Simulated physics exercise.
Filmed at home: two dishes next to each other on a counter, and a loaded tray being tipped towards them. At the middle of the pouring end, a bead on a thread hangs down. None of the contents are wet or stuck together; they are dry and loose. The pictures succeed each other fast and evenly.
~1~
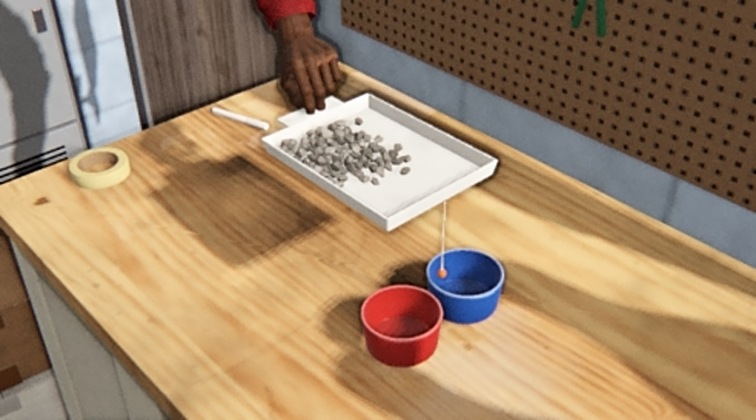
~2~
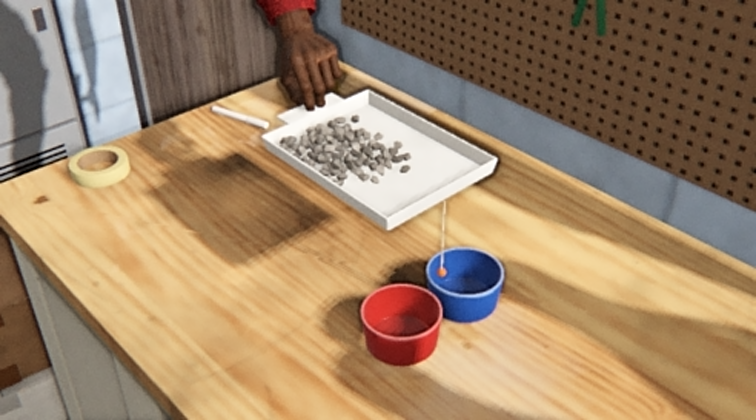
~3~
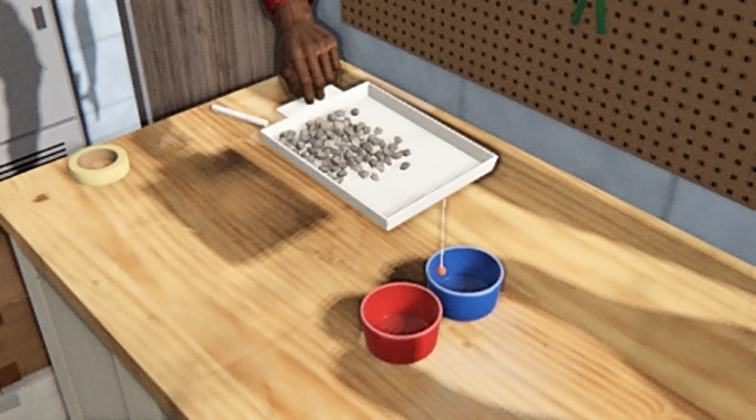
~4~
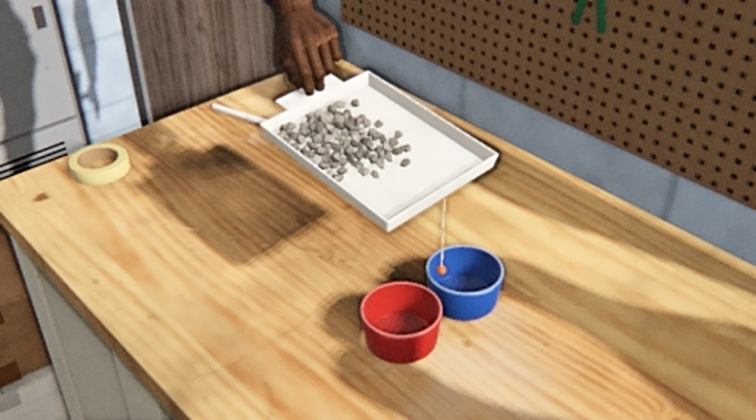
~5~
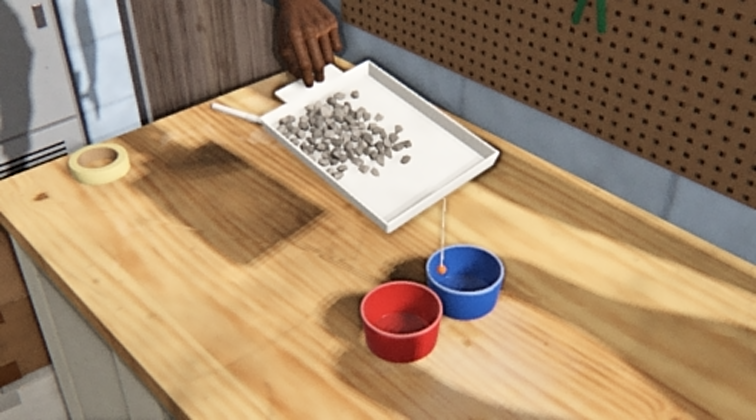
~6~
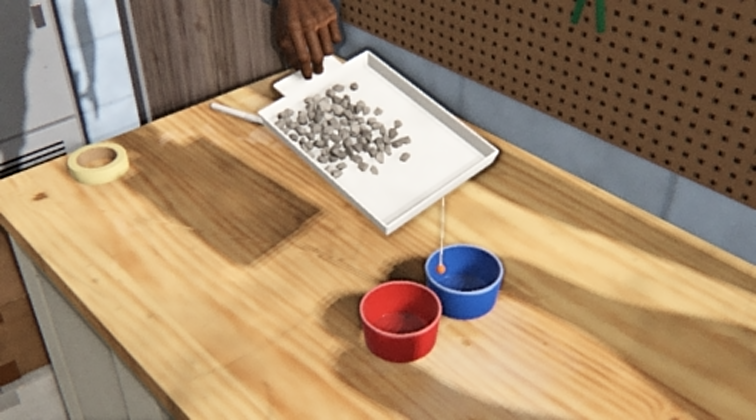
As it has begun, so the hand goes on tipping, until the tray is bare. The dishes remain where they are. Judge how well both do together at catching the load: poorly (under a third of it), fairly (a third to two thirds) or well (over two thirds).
The amount caught will rise above two thirds of the load.
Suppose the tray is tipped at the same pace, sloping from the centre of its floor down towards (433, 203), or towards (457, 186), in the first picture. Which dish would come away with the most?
Respectively, the one at left and the one at right.
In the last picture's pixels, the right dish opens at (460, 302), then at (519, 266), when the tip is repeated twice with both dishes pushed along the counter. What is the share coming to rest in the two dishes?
40 %, 0 %.
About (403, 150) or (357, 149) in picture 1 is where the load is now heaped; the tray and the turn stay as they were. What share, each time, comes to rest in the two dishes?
Roughly 90 and 90 percent, in that order.
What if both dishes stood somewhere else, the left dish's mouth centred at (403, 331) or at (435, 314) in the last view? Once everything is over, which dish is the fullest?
Attempt 1: The one on the left side. Attempt 2: The one on the left side.
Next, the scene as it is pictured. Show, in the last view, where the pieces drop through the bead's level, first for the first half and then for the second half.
I'd say around (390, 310) at first, then around (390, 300).
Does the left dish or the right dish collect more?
The larger amount ends in the left side.
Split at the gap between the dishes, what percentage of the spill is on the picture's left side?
About 90 per cent.
Just after the last frame, tray tipped steeply; almost all on the tray; about a tenth in the air.
A moment on, tray tipped past a quarter turn; about a tenth on the tray; roughly two thirds in the left dish; about a tenth outside both; about a tenth in the air.
Further on, tray tipped past a quarter turn; the larger part in the left dish; about a tenth outside both.
When it is over, tray tipped past a quarter turn; the larger part in the left dish; not one in the right dish; about a tenth outside both.
